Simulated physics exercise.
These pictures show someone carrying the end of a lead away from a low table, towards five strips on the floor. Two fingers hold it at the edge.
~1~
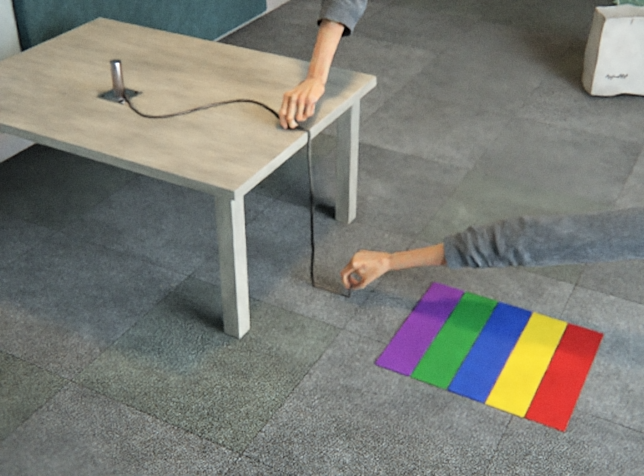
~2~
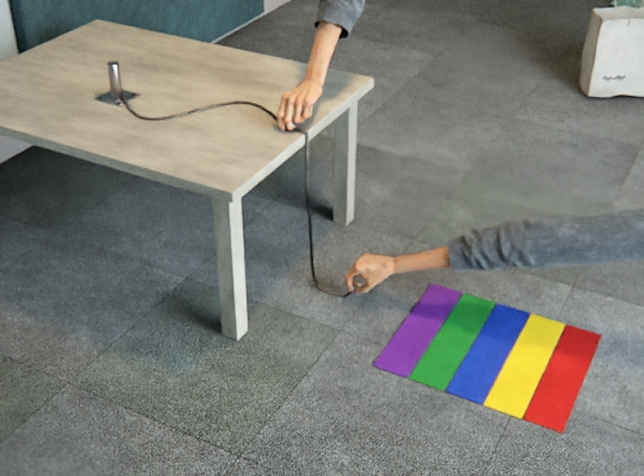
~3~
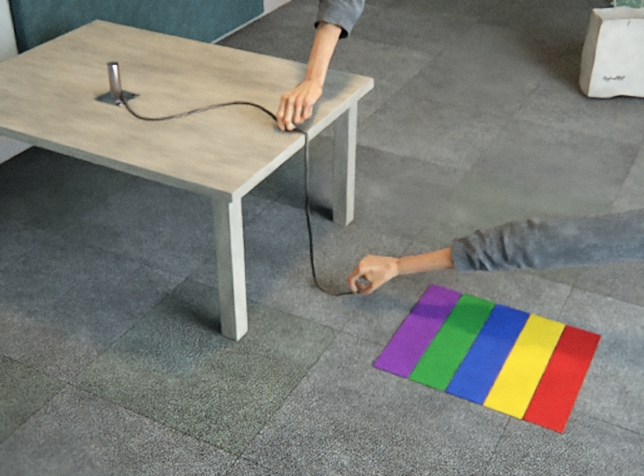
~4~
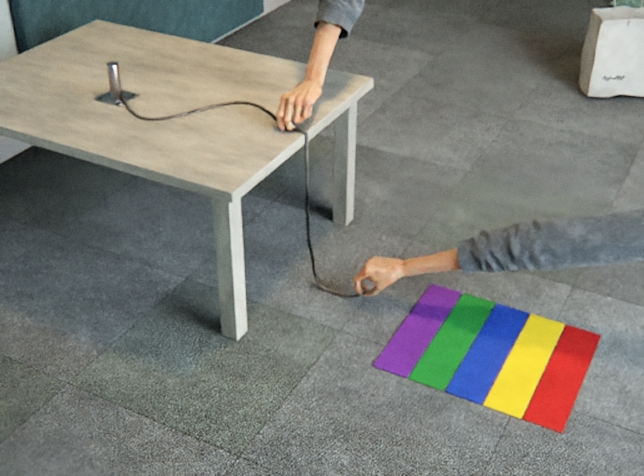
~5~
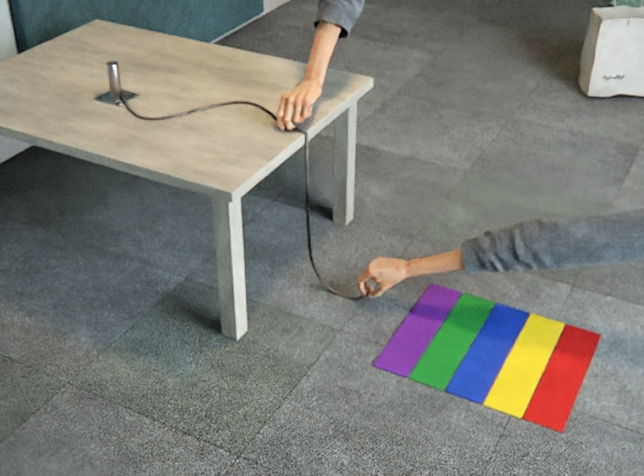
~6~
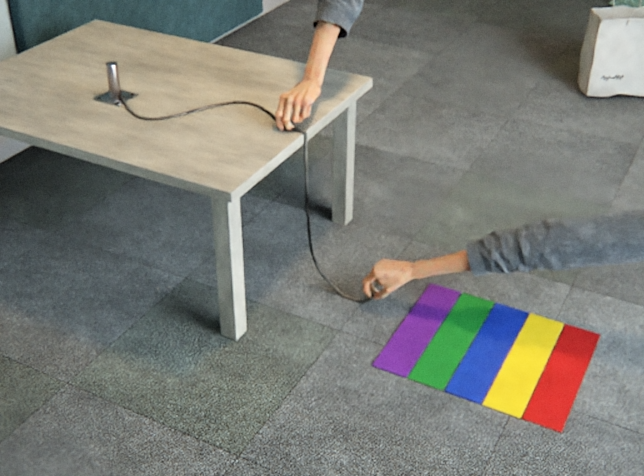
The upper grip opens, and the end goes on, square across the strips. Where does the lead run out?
It halts on the yellow strip.
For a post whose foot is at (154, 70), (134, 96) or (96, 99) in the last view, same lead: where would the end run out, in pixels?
Near (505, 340), (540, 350) and (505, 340).
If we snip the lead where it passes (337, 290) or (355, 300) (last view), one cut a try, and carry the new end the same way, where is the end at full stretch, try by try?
In that order: (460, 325) and (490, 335).
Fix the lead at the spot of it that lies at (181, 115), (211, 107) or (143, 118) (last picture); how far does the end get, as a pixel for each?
In that order: (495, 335), (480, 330) and (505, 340).
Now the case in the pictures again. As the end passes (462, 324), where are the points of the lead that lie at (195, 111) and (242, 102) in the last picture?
Near (220, 115) and (266, 125).
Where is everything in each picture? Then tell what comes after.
The first picture shows end (351, 286); purple (403, 354); green (438, 366); blue (475, 379); yellow (513, 392); red (553, 406).
The second picture shows end (355, 290); lead through (133, 112) (200, 110) (264, 109) (307, 139) (309, 210) (313, 270).
The third picture shows end (358, 291).
The fourth picture shows end (364, 293); lead through (133, 112) (200, 110) (264, 109) (306, 140) (307, 210) (314, 271).
The fifth picture shows end (368, 294).
The sixth picture shows end (373, 296); lead through (132, 112) (199, 110) (263, 109) (305, 139) (308, 210) (321, 273).
Soon after, end near (463, 324); over green.
After that, end near (501, 336); over blue.
At the stop, end near (524, 344); over yellow. Over yellow.
